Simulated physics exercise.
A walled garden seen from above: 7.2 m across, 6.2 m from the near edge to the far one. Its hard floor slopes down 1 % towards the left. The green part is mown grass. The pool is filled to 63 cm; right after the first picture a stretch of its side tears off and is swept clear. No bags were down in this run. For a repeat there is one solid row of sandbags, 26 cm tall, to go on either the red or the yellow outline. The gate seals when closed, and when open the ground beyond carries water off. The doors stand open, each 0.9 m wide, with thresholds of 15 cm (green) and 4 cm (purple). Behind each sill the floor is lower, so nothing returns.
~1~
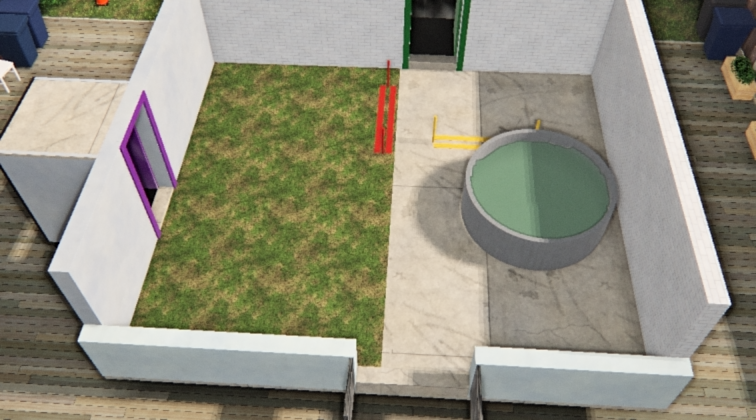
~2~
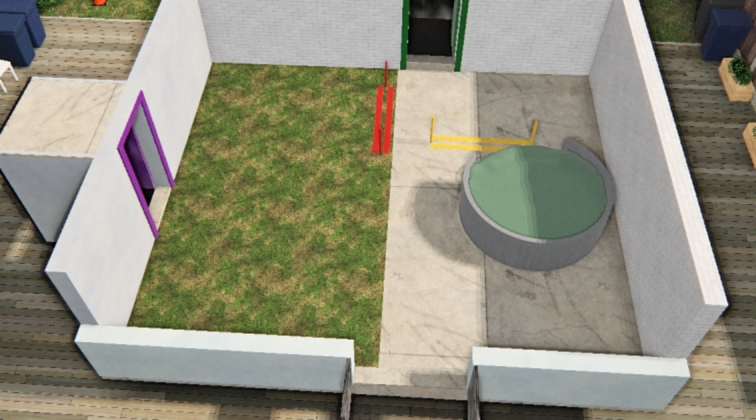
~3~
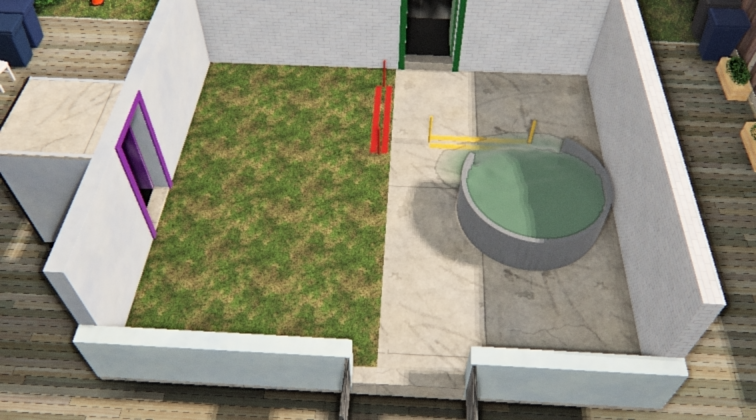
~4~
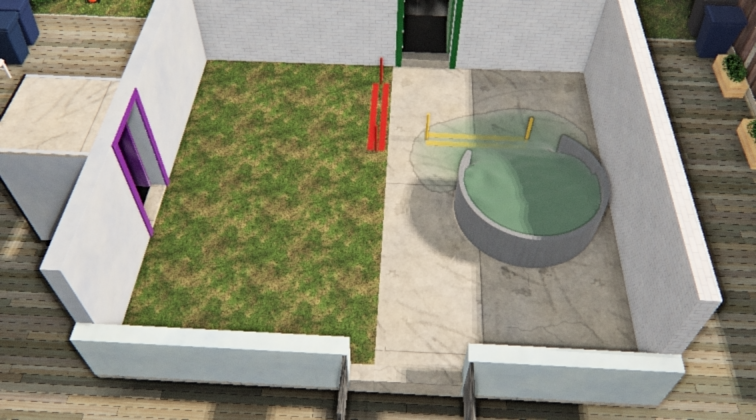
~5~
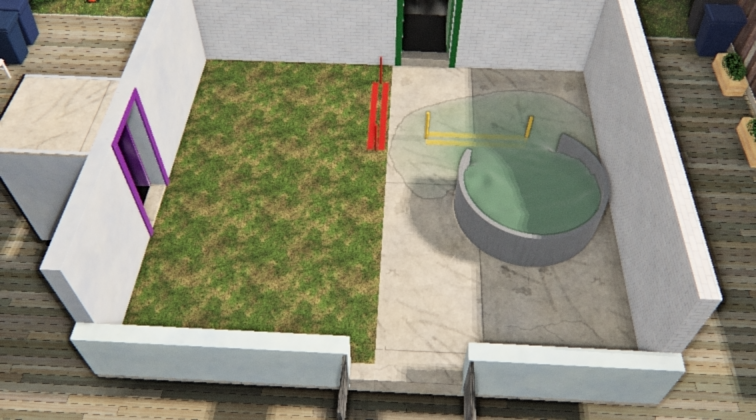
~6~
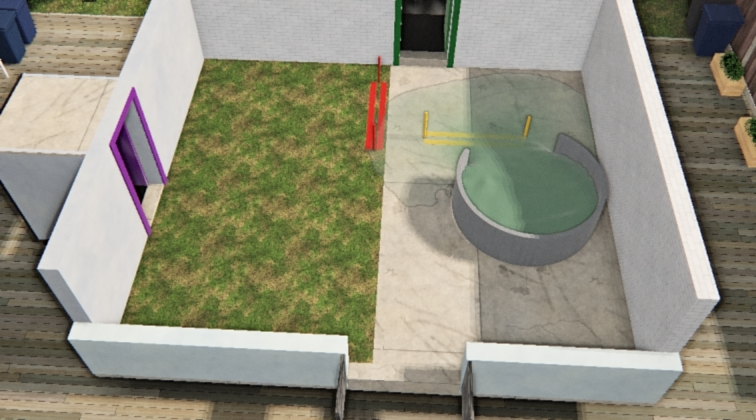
In a walled garden, water pours from the round pool's broken far side and spreads across the paving.
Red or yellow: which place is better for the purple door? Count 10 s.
Lay them on the red one.
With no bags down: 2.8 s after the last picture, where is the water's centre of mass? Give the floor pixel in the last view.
Around (441, 122).
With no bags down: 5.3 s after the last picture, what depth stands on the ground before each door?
Depths in cm: Green 9, purple 7.
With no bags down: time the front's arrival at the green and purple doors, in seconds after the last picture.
Green 0.2 s, purple 4.5 s.
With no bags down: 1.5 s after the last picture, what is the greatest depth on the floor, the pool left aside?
Up to some 32 cm.
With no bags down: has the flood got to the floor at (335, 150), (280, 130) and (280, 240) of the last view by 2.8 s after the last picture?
In turn: Wet, wet, dry.
Then, 0.7 s after the last picture water covers 25 % of the floor and is deepest (34 cm) near (460, 67) in the run without bags; in at the purple door, 0 L with no bags, 0 L with the row on red, 0 L on yellow.
Then, 1.5 s after the last picture water covers 30 % of the floor and is deepest (32 cm) near (575, 71) in the run without bags; in at the purple door, 0 L with no bags, 0 L with the row on red, 0 L on yellow.
Then, 2.8 s after the last picture water covers 40 % of the floor and is deepest (20 cm) near (205, 59) in the run without bags; in at the purple door, 0 L with no bags, 0 L with the row on red, 0 L on yellow.
Then, 5.3 s after the last picture water covers 65 % of the floor and is deepest (14 cm) near (214, 59) in the run without bags; in at the purple door, 0 L with no bags, 0 L with the row on red, 6 L on yellow.
Then, 9.3 s after the last picture water covers 85 % of the floor and is deepest (10 cm) near (191, 104) in the run without bags; in at the purple door, 28 L with no bags, 1 L with the row on red, 49 L on yellow.
